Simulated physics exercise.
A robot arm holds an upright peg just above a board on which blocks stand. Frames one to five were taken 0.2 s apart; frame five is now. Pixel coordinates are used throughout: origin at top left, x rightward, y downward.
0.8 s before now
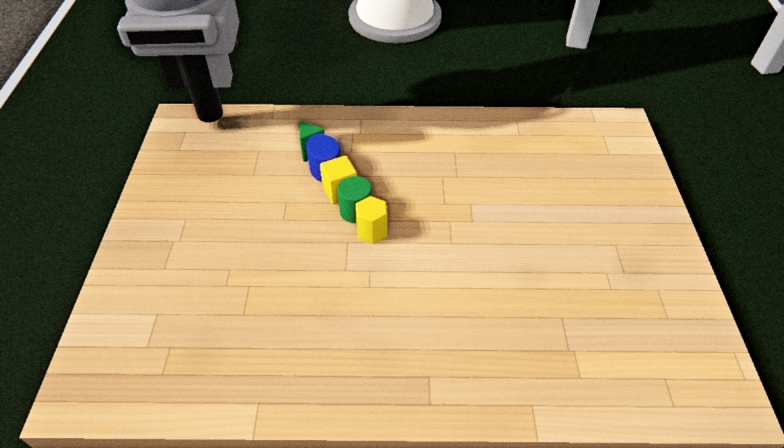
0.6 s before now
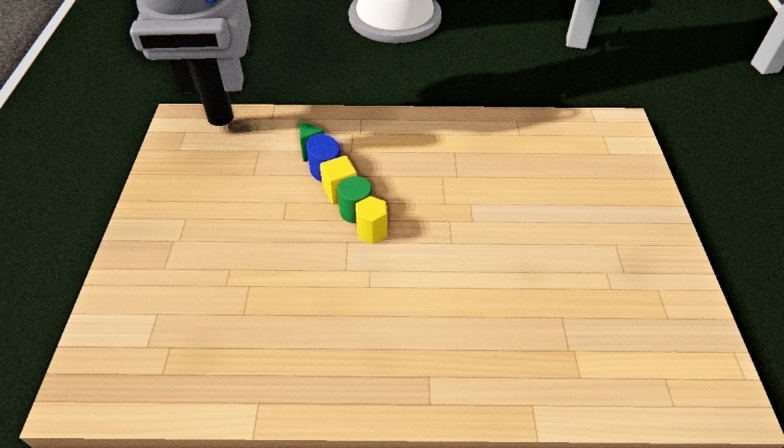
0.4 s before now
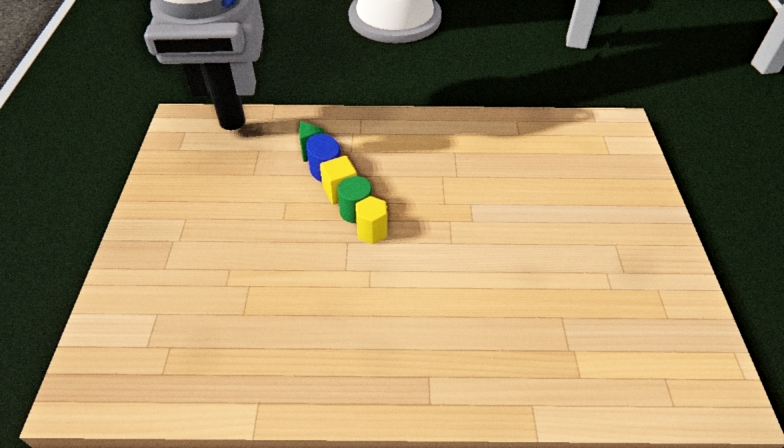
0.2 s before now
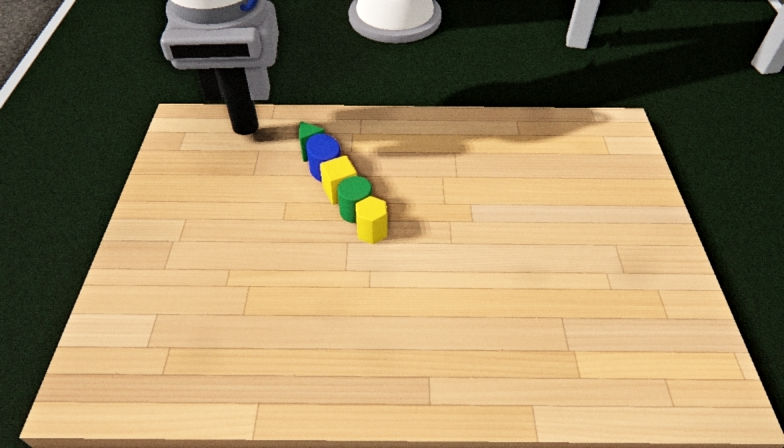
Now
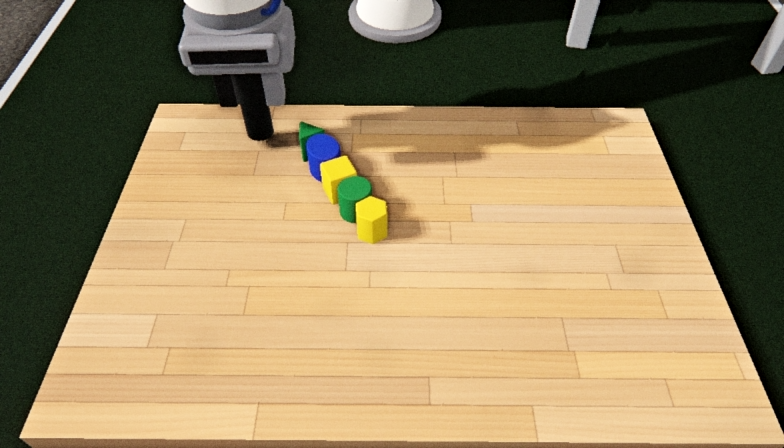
The clip opens on a wooden board where five green, blue and yellow blocks sit in a diagonal line, with a robot arm holding a dark upright peg near the top left corner. The arm moves the peg steadily right and slightly downward, closer to the green triangular block, while the blocks stay still.
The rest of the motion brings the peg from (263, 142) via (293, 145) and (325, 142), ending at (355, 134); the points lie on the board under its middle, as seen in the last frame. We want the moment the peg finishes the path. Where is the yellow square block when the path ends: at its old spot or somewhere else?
It will be resting on its spot.
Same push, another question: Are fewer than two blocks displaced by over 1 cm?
I expect so.
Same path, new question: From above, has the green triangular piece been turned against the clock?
No, that is not what happens.
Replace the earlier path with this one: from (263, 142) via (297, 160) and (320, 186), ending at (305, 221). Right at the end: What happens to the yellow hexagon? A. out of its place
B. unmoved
A.
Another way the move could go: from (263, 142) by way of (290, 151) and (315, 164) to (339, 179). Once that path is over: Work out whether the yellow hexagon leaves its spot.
It is carried off its spot.
On the path given first. One third of the way, peg (293, 135); nothing pushed yet.
Two thirds of the way, peg (325, 133); green triangular piece (338, 128), turned 55° clockwise.
At the end, peg (354, 125); green triangular piece (343, 129), turned 70° clockwise; yellow square block unmoved.
